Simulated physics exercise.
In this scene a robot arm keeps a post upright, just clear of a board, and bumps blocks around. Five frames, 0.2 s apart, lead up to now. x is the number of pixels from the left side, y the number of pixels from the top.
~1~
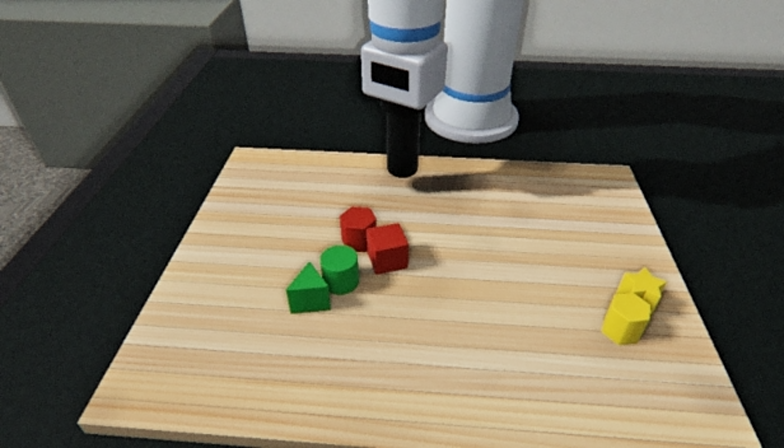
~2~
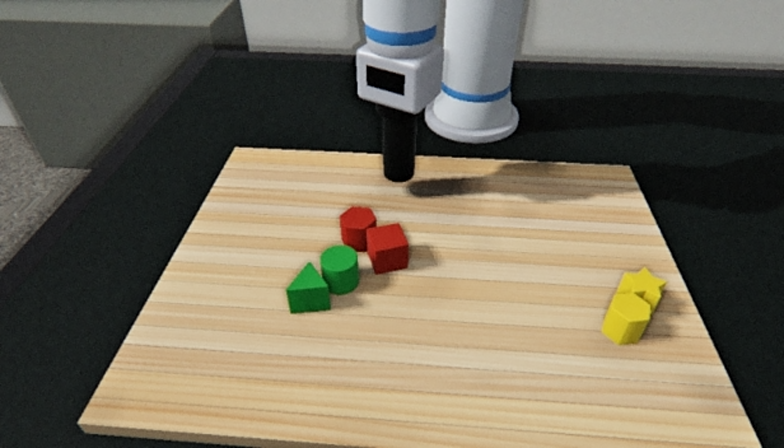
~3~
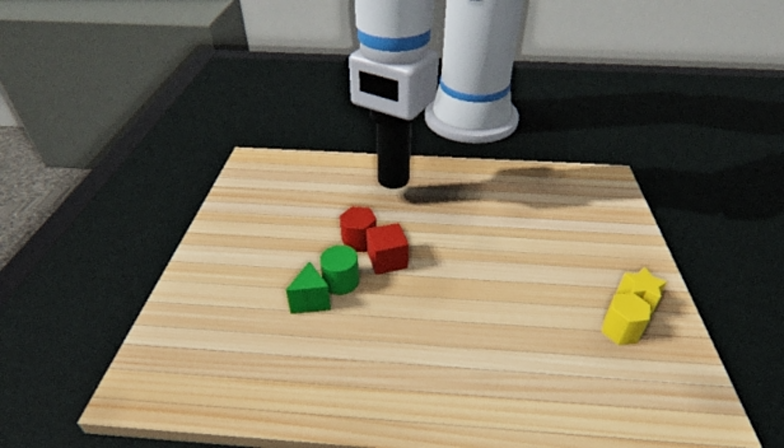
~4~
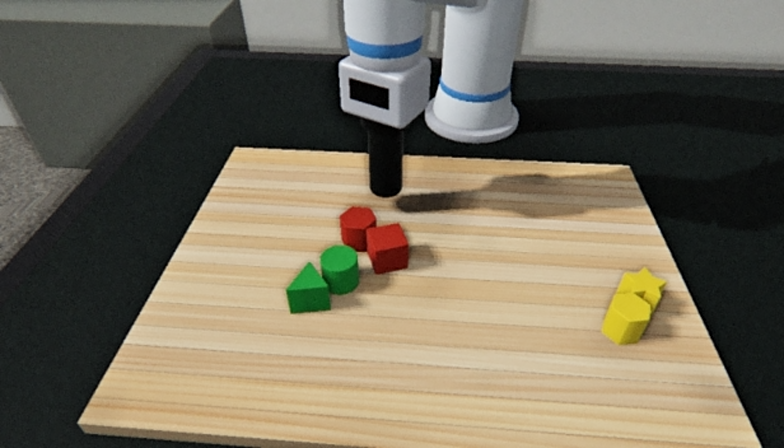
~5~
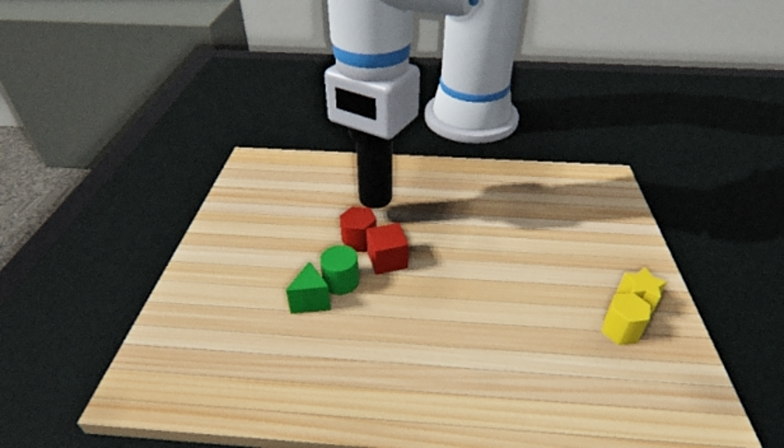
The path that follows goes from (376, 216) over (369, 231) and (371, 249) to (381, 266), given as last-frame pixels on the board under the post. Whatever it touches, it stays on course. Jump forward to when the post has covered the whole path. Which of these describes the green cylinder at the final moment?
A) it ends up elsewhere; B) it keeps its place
A (it ends up elsewhere)
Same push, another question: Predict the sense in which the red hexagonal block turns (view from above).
Clockwise, looking down.
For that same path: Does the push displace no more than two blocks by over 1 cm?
I believe not.
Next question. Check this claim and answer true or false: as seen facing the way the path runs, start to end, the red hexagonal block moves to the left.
The statement is false.
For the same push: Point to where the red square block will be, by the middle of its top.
The red square block ends near (408, 260).
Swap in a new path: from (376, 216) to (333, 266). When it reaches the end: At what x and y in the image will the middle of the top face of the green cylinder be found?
For the centre of its top, I'd go with (332, 298).
The first path, step by step. Halfway along, post (368, 225); green cylinder (336, 262); red hexagonal block (343, 235), turned 40° clockwise; red square block (388, 238), turned 15° anticlockwise.
At the end, post (380, 250); green triangular piece (304, 282); green cylinder (332, 267); red hexagonal block (338, 241), turned 60° clockwise; red square block (408, 260), turned 40° anticlockwise.
